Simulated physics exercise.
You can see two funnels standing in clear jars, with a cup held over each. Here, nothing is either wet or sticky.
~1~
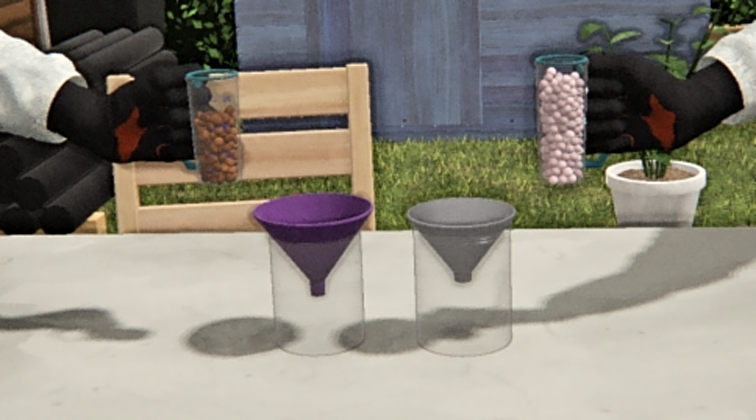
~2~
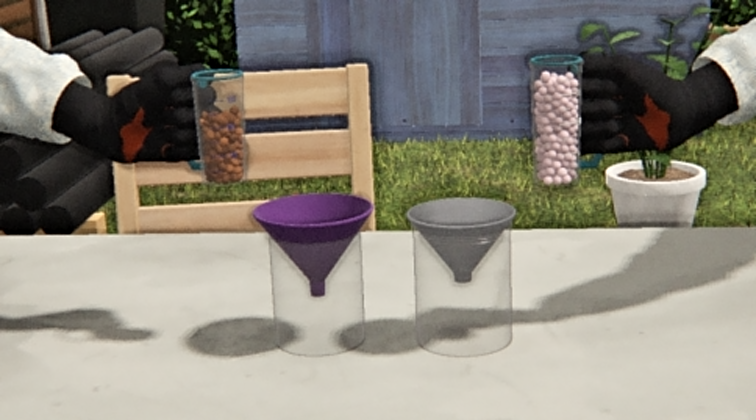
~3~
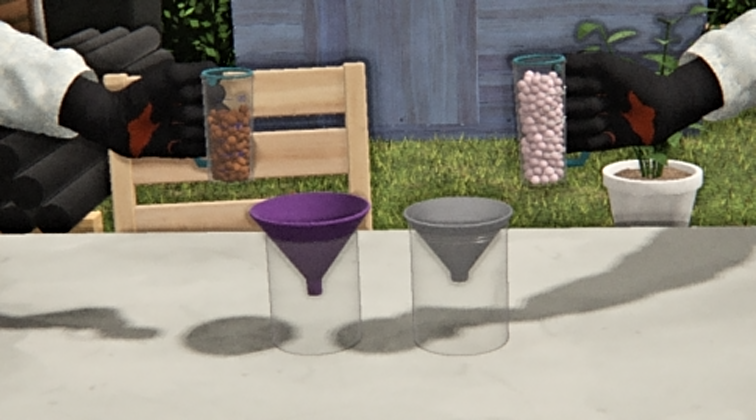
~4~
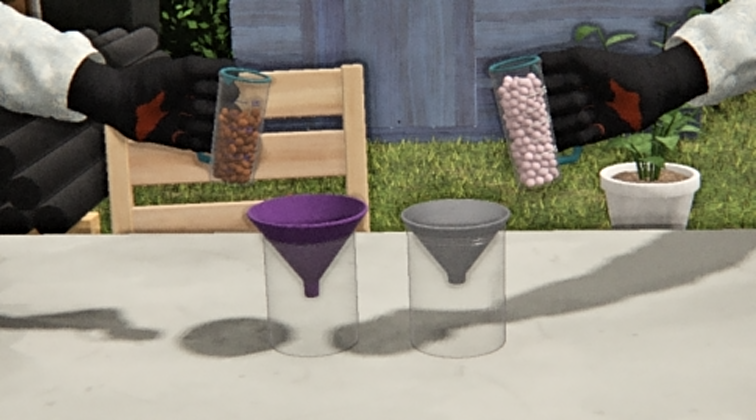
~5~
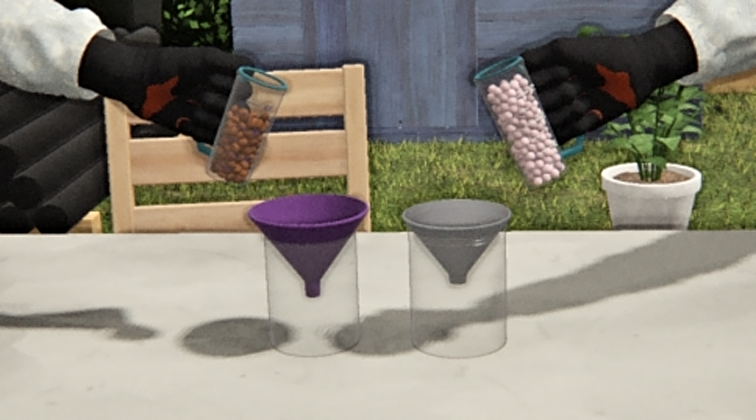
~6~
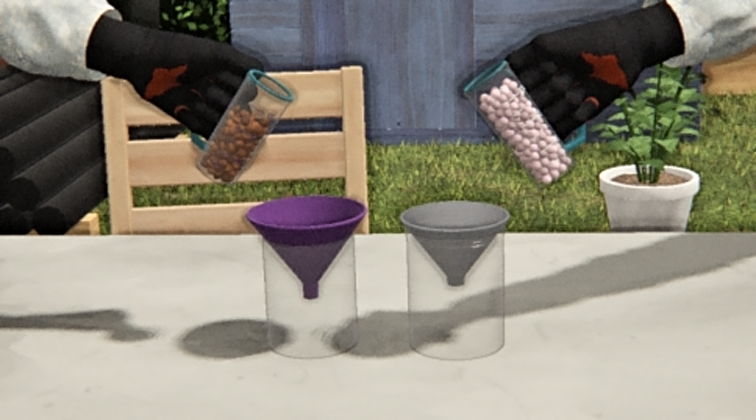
Two gloved hands holding clear cups, one of brown pieces and one of pale pink beads, move slightly inward and gradually tilt the cups toward each other above a purple funnel and a gray funnel in clear jars.
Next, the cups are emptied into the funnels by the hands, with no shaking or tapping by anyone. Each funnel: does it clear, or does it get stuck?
Left funnel: Gets stuck, right: Gets stuck.
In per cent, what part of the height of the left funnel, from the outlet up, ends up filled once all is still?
Height reading: Around 80 per cent.
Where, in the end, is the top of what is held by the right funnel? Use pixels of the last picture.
The topmost pieces end close to (431, 222).
Then, 0.44 s past the last view, left, all still in the cup; right, all still in the cup.
Then, 0.82 s past the last view, left, all still in the cup; right, most still in the cup, about a quarter in or over the funnel, a stray few down in the jar.
Then, 1.14 s past the last view, left, about half still in the cup, about a third in or over the funnel, a stray few down in the jar; right, a small part still in the cup, most in or over the funnel, a stray few down in the jar.
Finally, left, nearly all stuck in the funnel, a stray few down in the jar; right, nearly all stuck in the funnel, a stray few down in the jar.
